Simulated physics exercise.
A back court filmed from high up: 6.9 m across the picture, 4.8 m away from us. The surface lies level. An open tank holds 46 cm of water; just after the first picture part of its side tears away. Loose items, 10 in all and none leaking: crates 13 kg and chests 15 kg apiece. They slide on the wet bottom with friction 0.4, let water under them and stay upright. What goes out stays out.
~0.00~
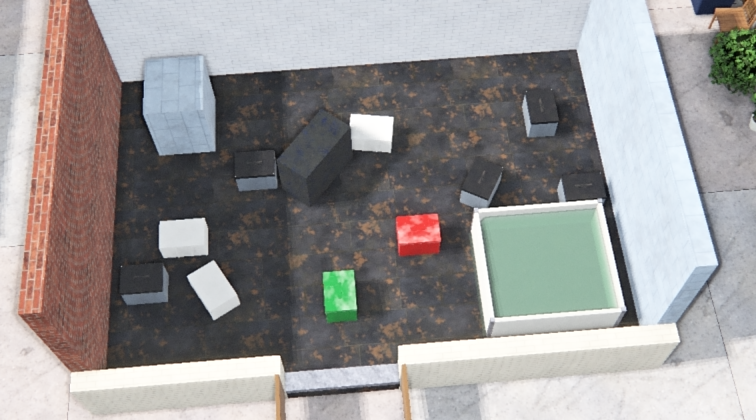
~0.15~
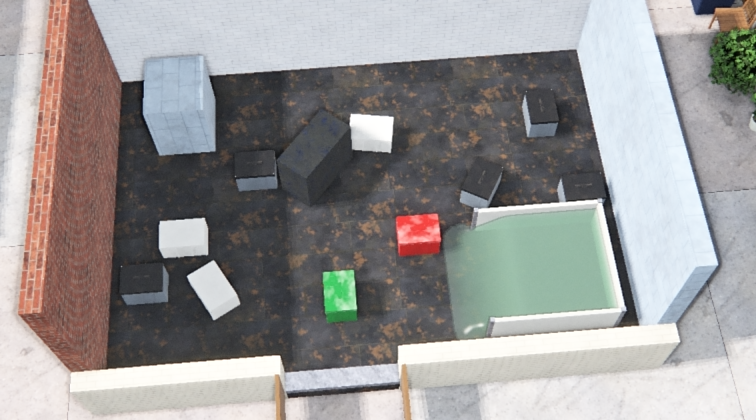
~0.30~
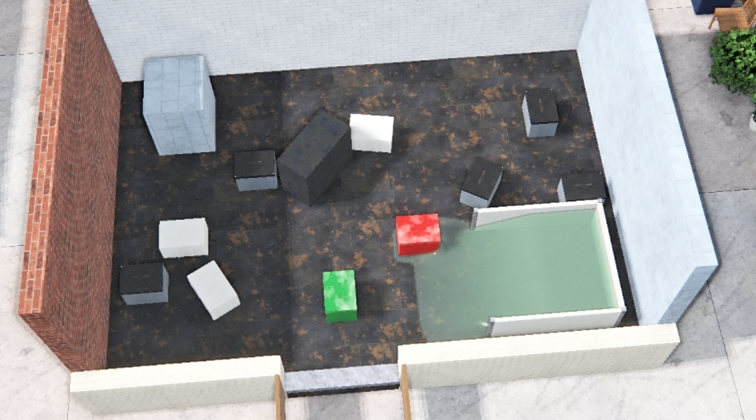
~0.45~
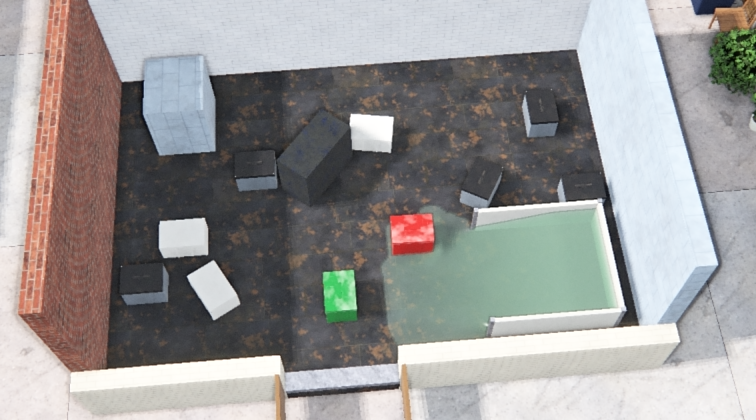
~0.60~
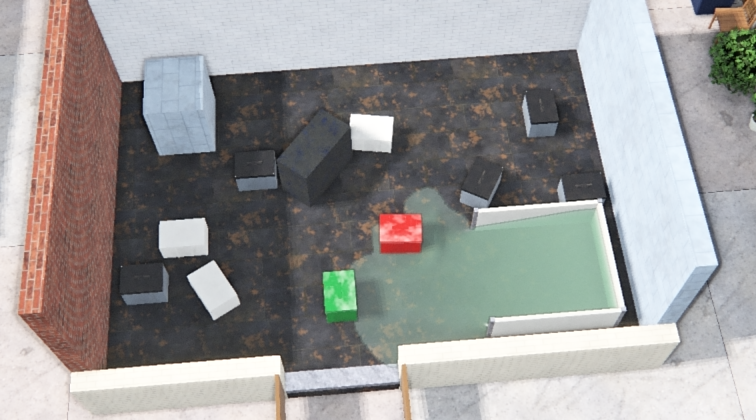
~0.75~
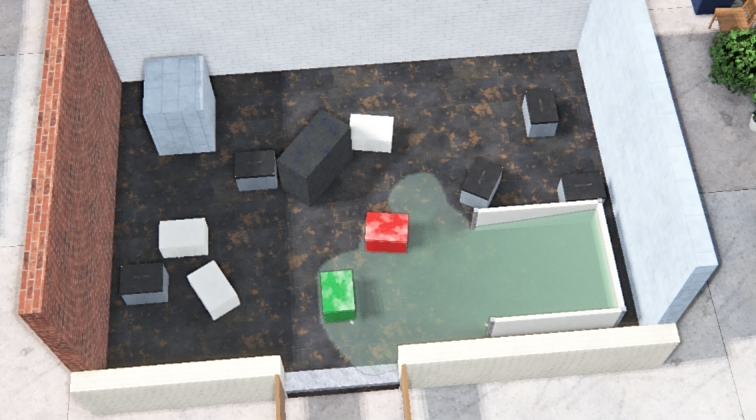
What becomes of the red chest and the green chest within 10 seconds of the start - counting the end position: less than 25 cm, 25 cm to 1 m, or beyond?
Red chest gets carried off; green chest ends far away.
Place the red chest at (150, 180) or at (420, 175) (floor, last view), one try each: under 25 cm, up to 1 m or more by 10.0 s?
In that order: It gets carried off; it stays put.
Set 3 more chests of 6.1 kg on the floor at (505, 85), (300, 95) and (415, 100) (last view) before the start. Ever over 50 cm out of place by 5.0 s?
In that order: Less, under, less.
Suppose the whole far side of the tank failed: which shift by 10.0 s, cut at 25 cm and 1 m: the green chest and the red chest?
In that case the green chest stays put, the red chest holds its place.
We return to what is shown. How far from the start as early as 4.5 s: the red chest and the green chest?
About 350 and 250 cm.
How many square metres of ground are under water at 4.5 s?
Some 23 m2.
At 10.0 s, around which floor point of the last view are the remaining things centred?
Near (321, 181).
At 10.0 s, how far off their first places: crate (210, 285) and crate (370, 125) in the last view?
In turn: 50 cm, 20 cm.
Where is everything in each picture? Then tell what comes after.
In the first frame, the red chest at (419, 229), on the bottom; the green chest at (340, 291), on the bottom; water covers 2.4 m2; 0 of 10 have shifted.
In the second frame, the red chest at (419, 229), on the bottom; the green chest at (340, 291), on the bottom; water covers 3.1 m2; 0 of 10 have shifted.
In the third frame, the red chest at (418, 229), on the bottom; the green chest at (340, 291), on the bottom; 3.8 m2 under water; 0 of 10 have shifted.
In the fourth frame, the red chest at (412, 228), on the bottom, 8 cm from its start; the green chest at (340, 291) rests on the ground; 4.6 m2 under water; 1 of 10 have shifted.
In the fifth frame, the red chest at (401, 228), on the bottom, 24 cm from its start; the green chest at (340, 291) rests on the ground; water covers 5.5 m2; 1 of 10 have shifted.
In the sixth frame, the red chest at (387, 227), on the bottom, 42 cm from its start; the green chest at (338, 291), on the bottom; water covers 6.3 m2; 1 of 10 have shifted.
After 2.0 s the red chest is near (278, 209), 1.9 m from its start, aground; the green chest is near (211, 309), 1.7 m from its start, aground; 0 of 10 are out; 0 afloat.
After 4.5 s the red chest is near (163, 168), 3.6 m from its start, afloat; the green chest is near (127, 327), 2.7 m from its start, afloat; 0 of 10 are out; 5 afloat.
After 7.0 s the red chest is near (223, 144), 3.0 m from its start, aground; the green chest is near (144, 298), 2.5 m from its start, aground; 0 of 10 are out; 3 afloat.
After 10.0 s the red chest is near (224, 142), 3.0 m from its start, aground; the green chest is near (144, 298), 2.5 m from its start, aground; 0 of 10 are out; 0 afloat.
